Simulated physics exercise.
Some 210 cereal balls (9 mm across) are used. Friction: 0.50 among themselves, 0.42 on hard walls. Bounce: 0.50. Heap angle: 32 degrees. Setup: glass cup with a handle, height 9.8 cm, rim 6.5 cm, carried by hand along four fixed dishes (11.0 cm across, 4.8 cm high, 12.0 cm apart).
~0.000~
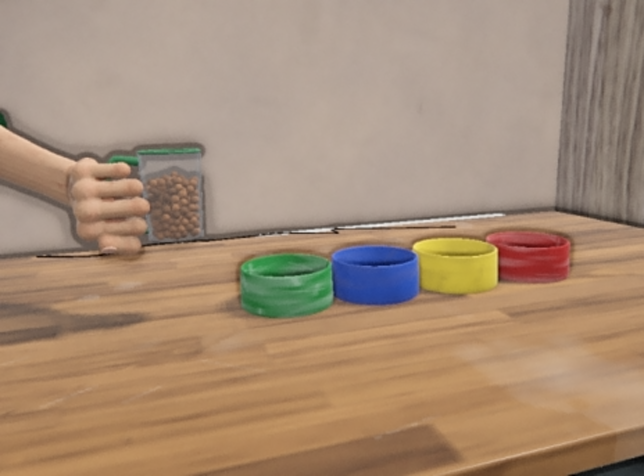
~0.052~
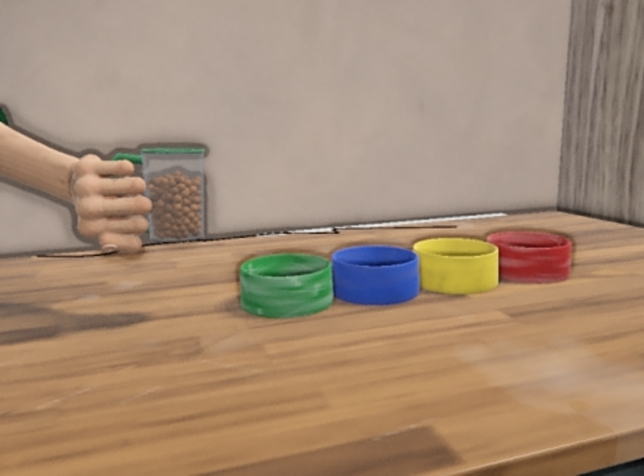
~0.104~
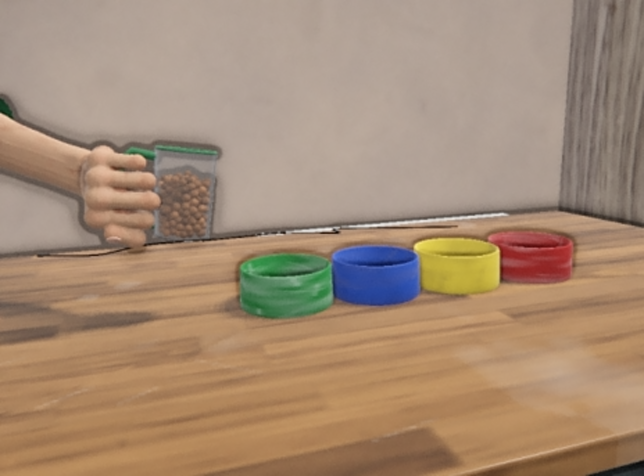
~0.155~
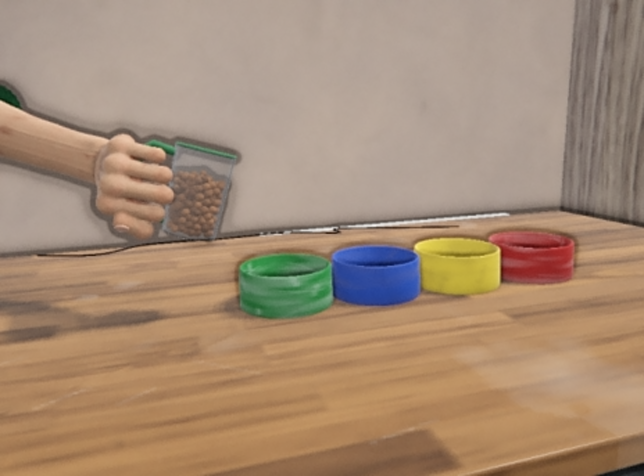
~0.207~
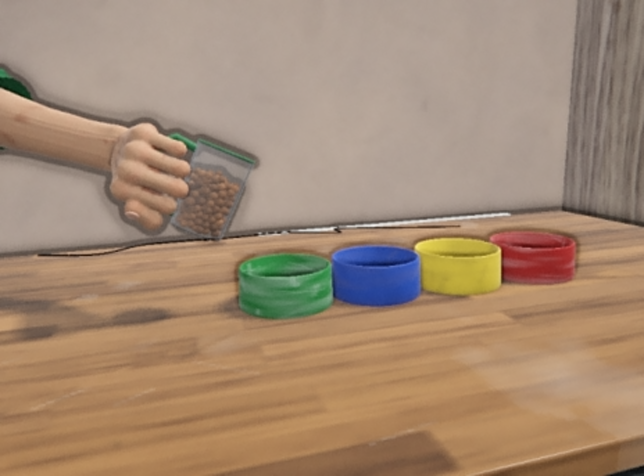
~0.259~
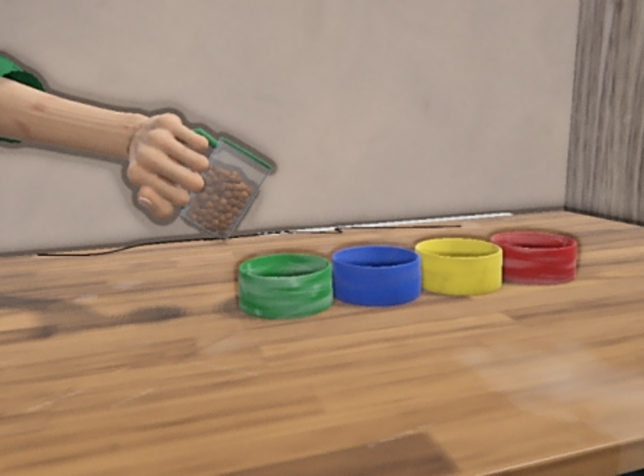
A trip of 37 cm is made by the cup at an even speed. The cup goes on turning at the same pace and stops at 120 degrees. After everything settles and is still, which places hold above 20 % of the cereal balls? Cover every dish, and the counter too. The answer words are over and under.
Red: Under. Blue: Under. Green: Under. Yellow: Over. Counter: Under.
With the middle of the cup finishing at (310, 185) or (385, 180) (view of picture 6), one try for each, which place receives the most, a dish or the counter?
First try: Blue; second try: Yellow.
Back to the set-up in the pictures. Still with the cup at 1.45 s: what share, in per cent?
Roughly 0 %.
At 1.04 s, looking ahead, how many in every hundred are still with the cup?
Around 25 per cent of the load.
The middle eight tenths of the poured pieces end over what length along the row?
13 centimetres.
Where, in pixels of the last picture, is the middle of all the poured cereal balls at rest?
Near (464, 274).
Then, at 0.73 s, tilt 112 degrees; cup holds 95 %, blue 5 %.
Then, at 1.04 s, tilt 120 degrees; cup holds 25 %, blue 15 %, yellow 55 %.
After 1.45 s, tilt 120 degrees; cup holds 0 %, red 5 %, blue 15 %, yellow 75 %.
By 1.8 s all is still; red 5 %, blue 15 %, green 0 %, yellow 75 %, counter 5 %.
